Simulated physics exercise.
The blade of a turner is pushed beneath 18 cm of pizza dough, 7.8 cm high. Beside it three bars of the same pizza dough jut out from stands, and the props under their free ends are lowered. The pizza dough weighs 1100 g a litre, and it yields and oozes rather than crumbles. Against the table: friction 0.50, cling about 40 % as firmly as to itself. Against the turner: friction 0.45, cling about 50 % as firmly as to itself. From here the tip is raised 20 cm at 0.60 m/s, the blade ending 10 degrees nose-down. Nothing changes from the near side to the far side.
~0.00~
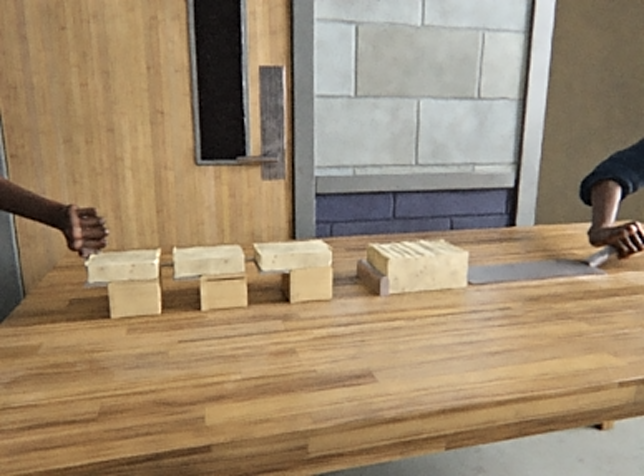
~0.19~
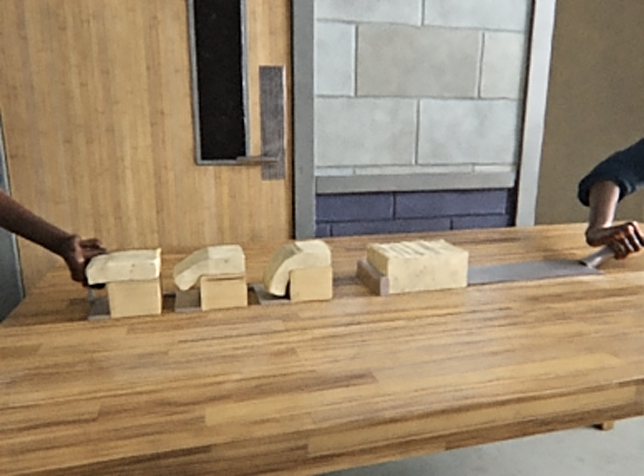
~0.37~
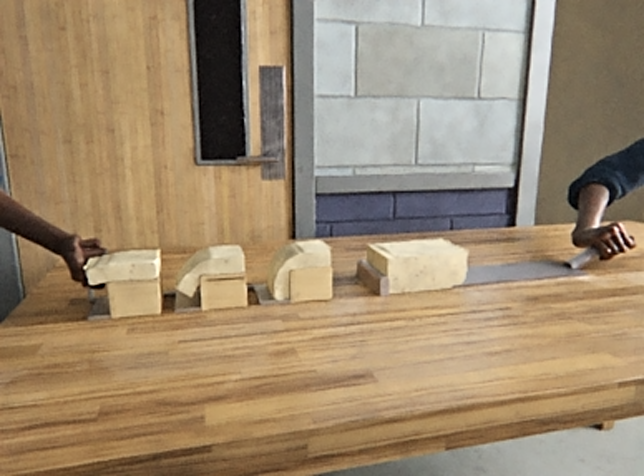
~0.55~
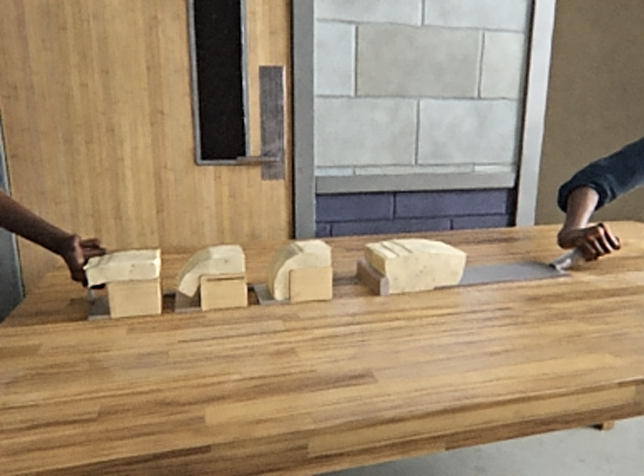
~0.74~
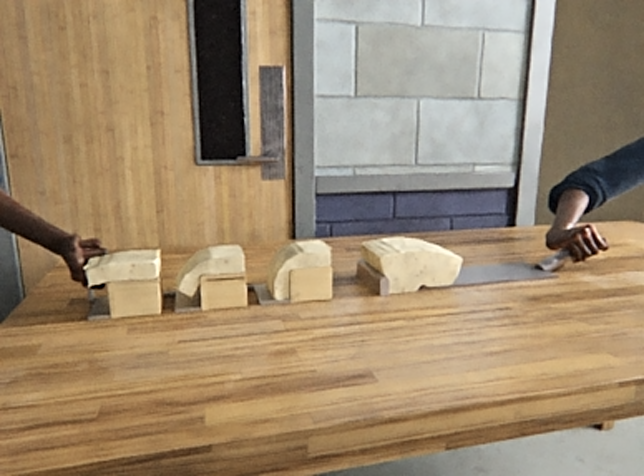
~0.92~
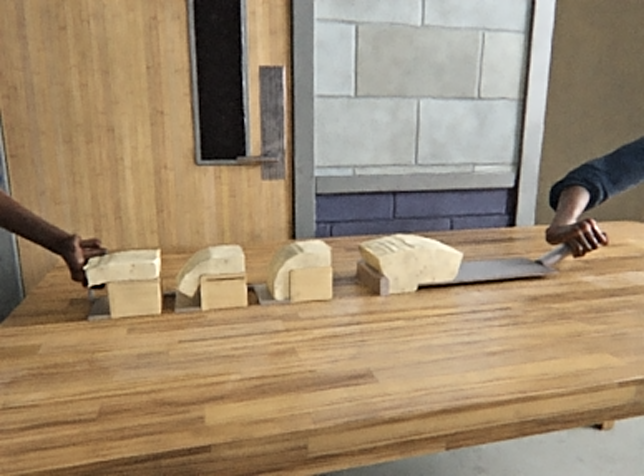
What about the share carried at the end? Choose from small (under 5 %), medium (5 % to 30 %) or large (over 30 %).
It comes out small: Under 5 %.
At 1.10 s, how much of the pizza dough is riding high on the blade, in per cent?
About 35 %.
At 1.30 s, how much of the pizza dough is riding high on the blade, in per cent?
Some 45 per cent.
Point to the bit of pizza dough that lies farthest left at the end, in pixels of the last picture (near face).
At about (351, 292).
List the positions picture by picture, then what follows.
The first frame shows handle end of the blade at (607, 273), not yet moved; top of the pizza dough at (428, 255); bar tips down by 0, 0, 0 (left to right).
The second frame shows handle end of the blade at (604, 273), moved 9 mm; top of the pizza dough at (428, 255); bar tips down by 5 mm, 2.9 cm, 5.8 cm (left to right).
The third frame shows handle end of the blade at (589, 275), moved 5.2 cm; top of the pizza dough at (467, 252); bar tips down by 6 mm, 4.1 cm, 6.5 cm (left to right).
The fourth frame shows handle end of the blade at (573, 276), moved 9.7 cm; top of the pizza dough at (428, 252); bar tips down by 7 mm, 4.2 cm, 6.5 cm (left to right).
The fifth frame shows handle end of the blade at (559, 277), moved 13 cm; top of the pizza dough at (417, 250); bar tips down by 7 mm, 4.2 cm, 6.5 cm (left to right).
The sixth frame shows handle end of the blade at (559, 272), moved 14 cm; top of the pizza dough at (426, 248); bar tips down by 7 mm, 4.2 cm, 6.5 cm (left to right).
After 1.10 s, the tip is 11 cm up.
After 1.30 s, the tip is 20 cm up and 46 % is riding high on the blade.
After 1.51 s, the tip is 20 cm up and 0 % is riding high on the blade.
After 1.72 s, the tip is 20 cm up and 0 % is riding high on the blade.
After 2.00 s, at the end, the tip is 20 cm up and 0 % is riding high on the blade.
